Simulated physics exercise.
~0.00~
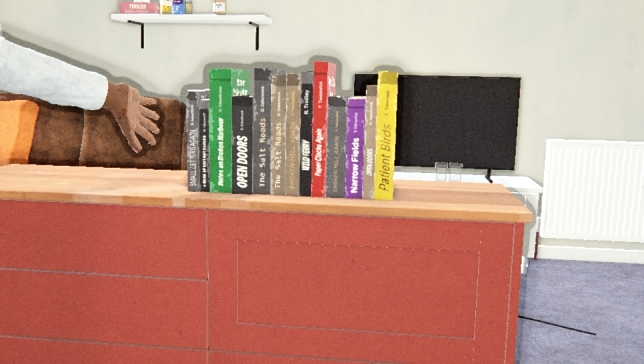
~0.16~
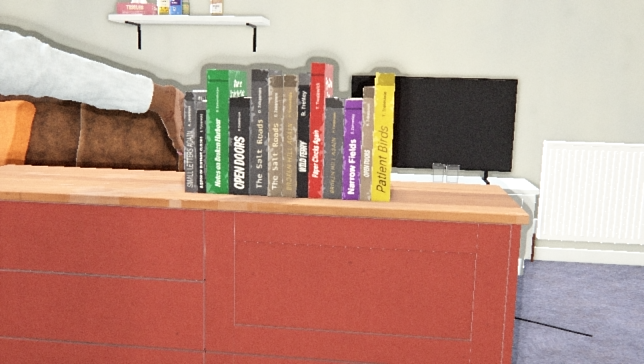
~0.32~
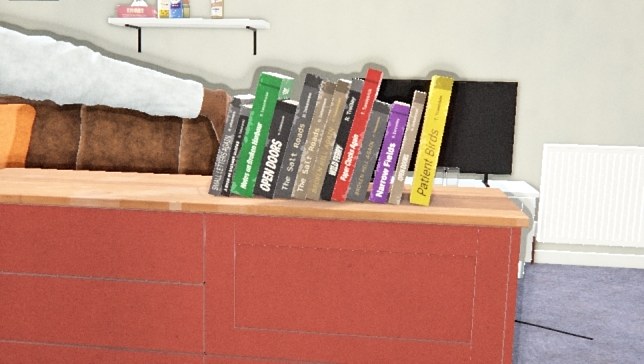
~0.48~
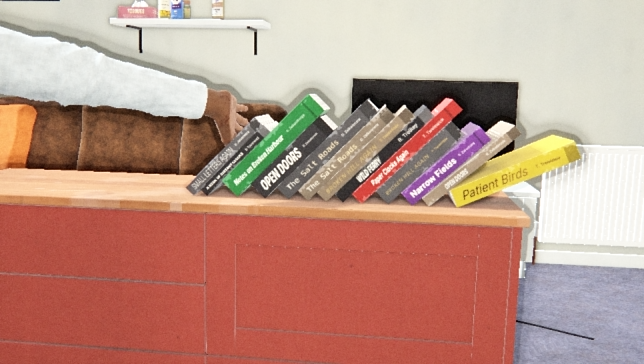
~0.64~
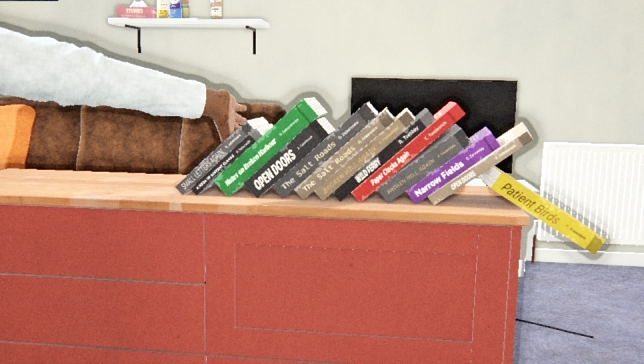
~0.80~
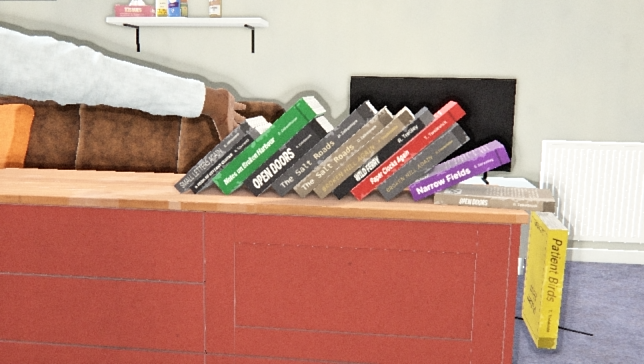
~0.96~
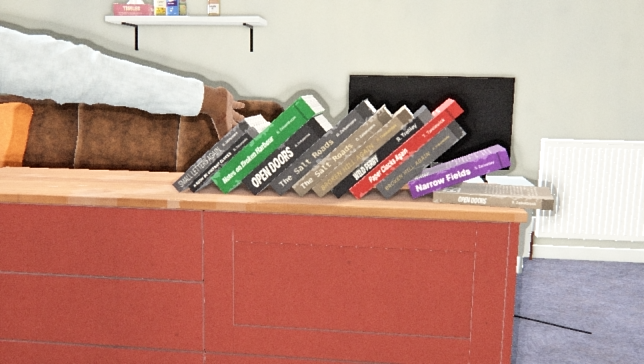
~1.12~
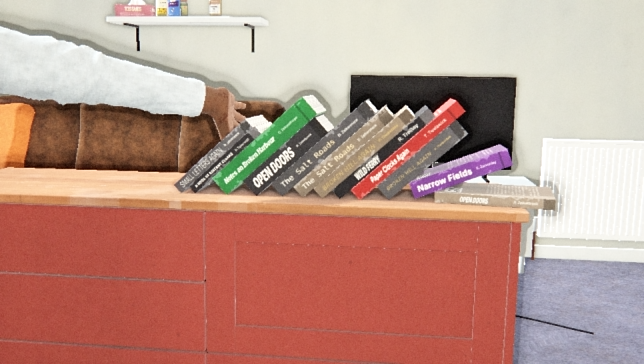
The video shows a hand withdrawing to the left behind an upright row of books on a wooden-topped counter before the books tip rightward. The yellow end book falls off the edge, while the others stay leaning, with the purple book resting low above a nearly flat, overhanging one.
